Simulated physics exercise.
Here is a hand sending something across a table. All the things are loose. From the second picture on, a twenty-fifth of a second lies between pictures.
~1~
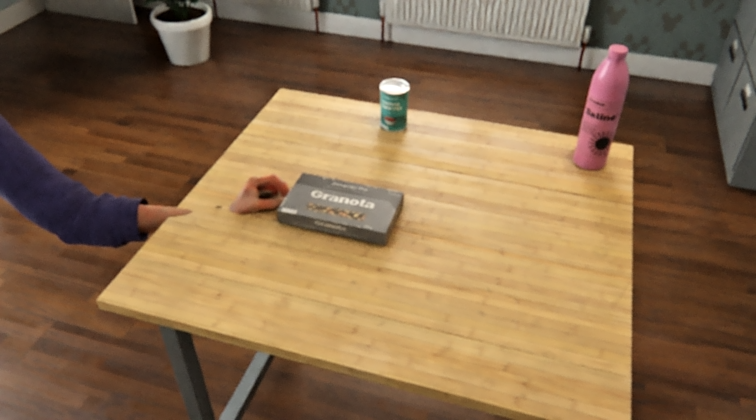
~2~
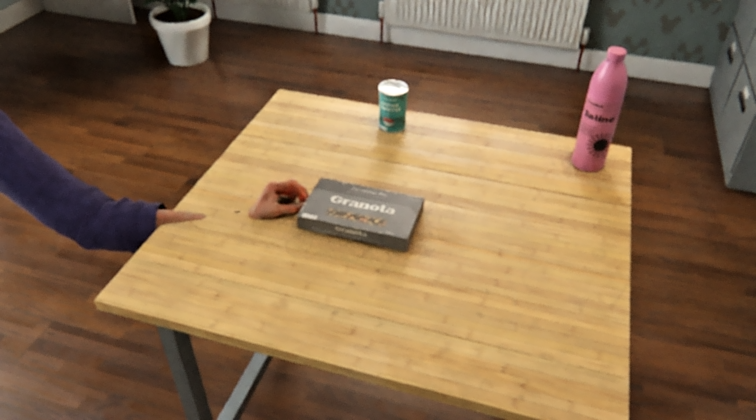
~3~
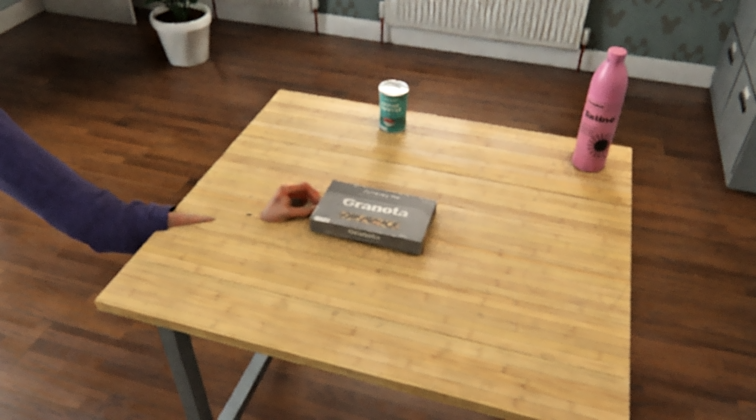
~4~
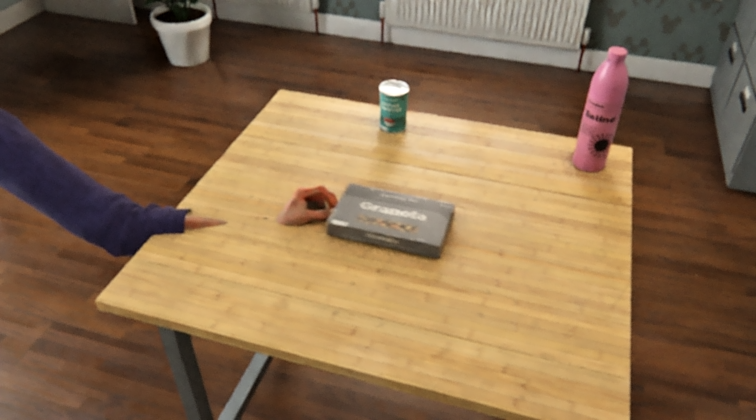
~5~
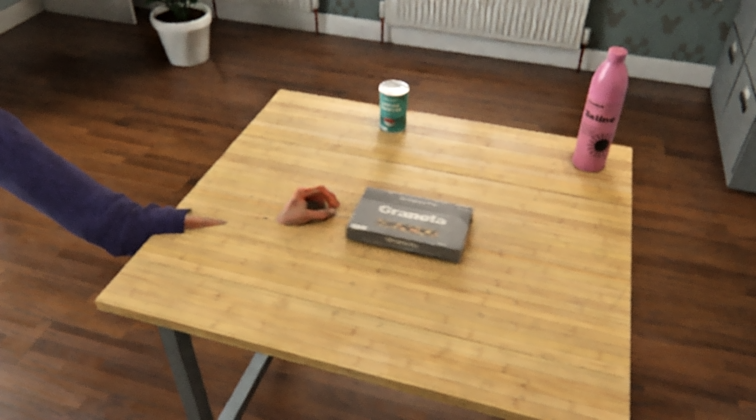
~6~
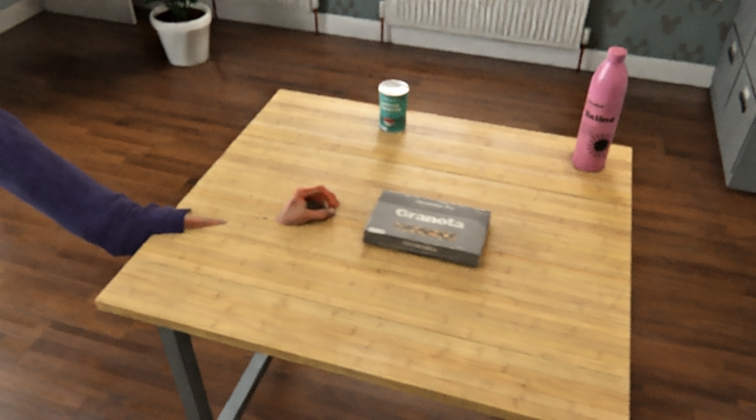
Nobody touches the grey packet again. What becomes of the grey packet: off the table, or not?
The grey packet stays on the table.
Then, 0.10 s on from there, grey packet shifted about its own width near (466, 234).
Then, 0.20 s on from there, grey packet shifted about its own width near (494, 240).
In the end, moved from the start, grey packet. At the end, from the last picture's camera, grey packet near (516, 244).
